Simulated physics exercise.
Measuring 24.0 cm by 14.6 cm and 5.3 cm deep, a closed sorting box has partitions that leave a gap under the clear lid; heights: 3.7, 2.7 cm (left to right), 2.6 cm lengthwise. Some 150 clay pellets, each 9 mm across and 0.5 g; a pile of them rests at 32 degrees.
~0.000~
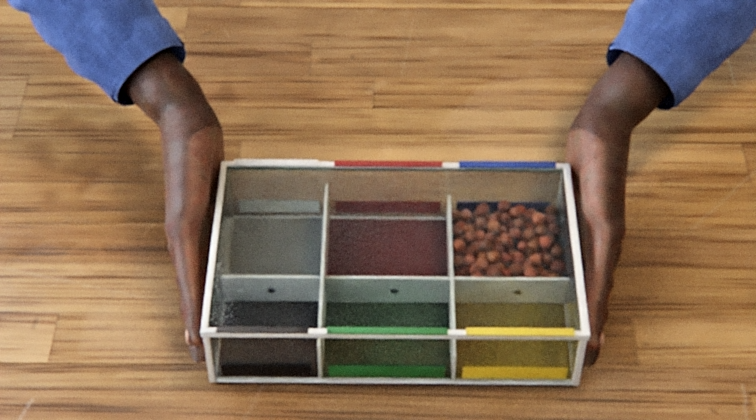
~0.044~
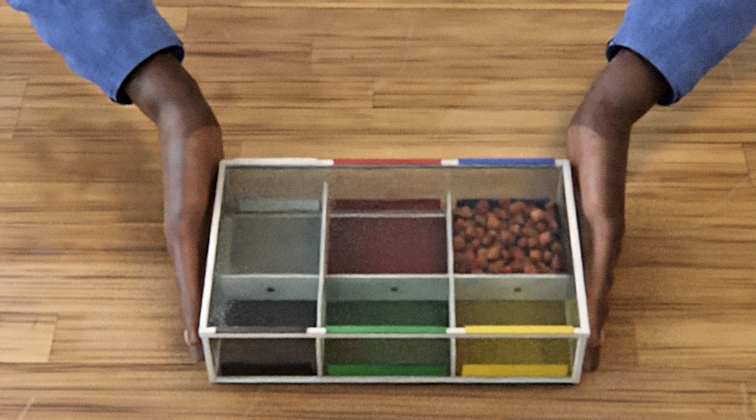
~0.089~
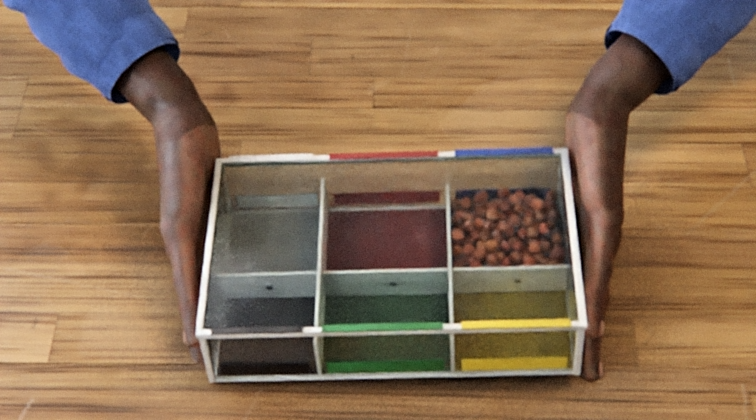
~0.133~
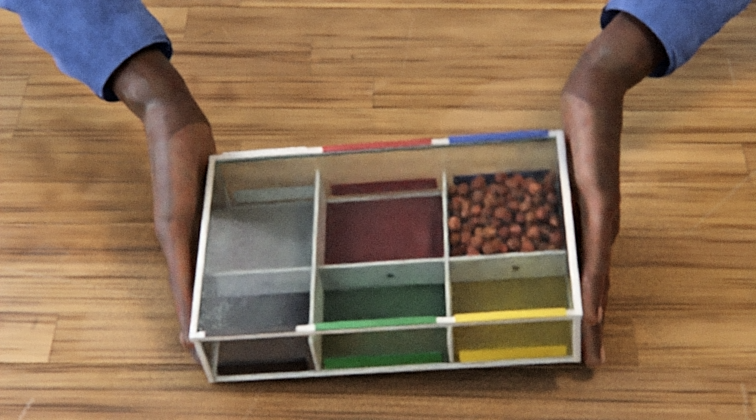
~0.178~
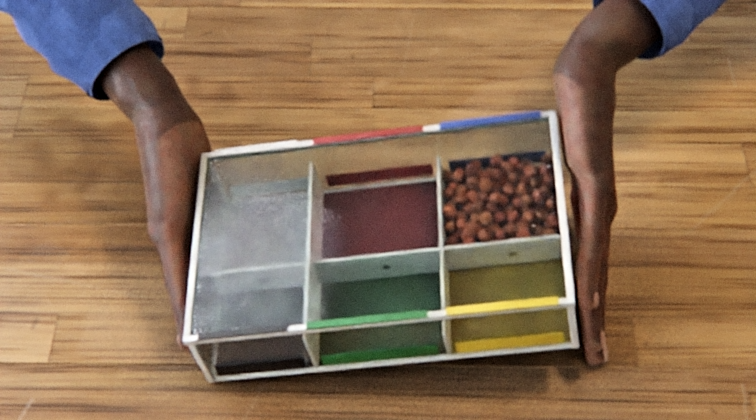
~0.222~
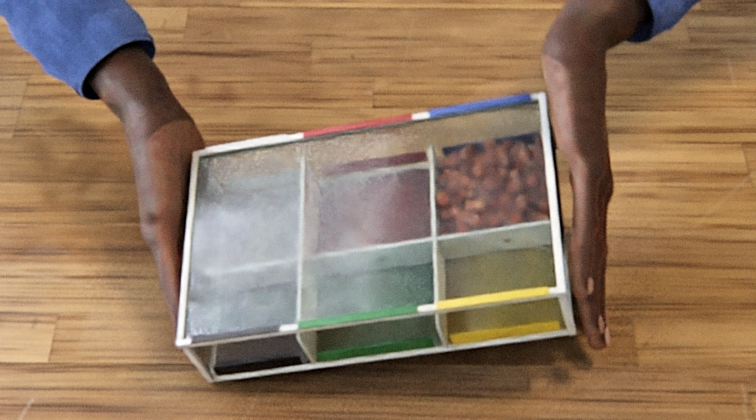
Two hands in blue sleeves hold a clear-lidded, white-edged sorting box by its sides on a striped wooden surface, seen from above and in front. Its six compartments show pale, red and blue at the back and dark, green and yellow in front, with reddish-brown pellets piled in the blue one. After staying nearly level, the box tilts leftward, its right side rising, as glare spreads across the lid.
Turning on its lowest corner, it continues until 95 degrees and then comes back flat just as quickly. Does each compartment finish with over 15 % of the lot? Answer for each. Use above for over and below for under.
Verdicts: Red below, blue below, green above, yellow below, white below, black above.
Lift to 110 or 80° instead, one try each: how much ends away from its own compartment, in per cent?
100 % and 75 %.
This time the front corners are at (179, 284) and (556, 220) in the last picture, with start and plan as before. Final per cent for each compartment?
Red 30; blue 55; green 0; yellow 0; white 20; black 0.
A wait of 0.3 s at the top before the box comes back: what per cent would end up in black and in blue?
In per cent: Black 70; blue 10.
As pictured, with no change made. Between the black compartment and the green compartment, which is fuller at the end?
It's the black one that holds more.
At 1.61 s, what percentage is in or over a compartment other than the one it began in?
I'd put it at about 90 per cent.
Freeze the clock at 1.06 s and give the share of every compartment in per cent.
You'd see red at 10, blue at 50, green at 15, yellow at 5, white at 0 and black at 25 per cent.
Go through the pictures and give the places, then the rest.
The first frame shows box tilt 0 degrees, front corners at (208, 330) and (582, 333); blue 100 %.
The second frame shows box tilt 1 degrees, front corners at (206, 330) and (582, 330).
The third frame shows box tilt 3 degrees, front corners at (203, 332) and (580, 323), lowest corner left front.
The fourth frame shows box tilt 8 degrees, front corners at (197, 334) and (575, 312), lowest corner left front.
The fifth frame shows box tilt 12 degrees, front corners at (190, 338) and (568, 300), lowest corner left front.
The sixth frame shows box tilt 17 degrees, front corners at (184, 341) and (559, 289), lowest corner left front; blue 100 %. Its pace works out near 105 degrees a second.
After 1.06 s, tilt 95 degrees; red 10 %, blue 50 %, green 15 %, yellow 5 %, black 25 %.
After 1.61 s, tilt 42 degrees; blue 10 %, green 30 %, black 60 %.
Then, at 2.23 s, tilt 0 degrees; blue 10 %, green 30 %, black 60 %.
In the end, at 3.0 s, red 0 %, blue 10 %, green 30 %, yellow 0 %, white 0 %, black 60 %.
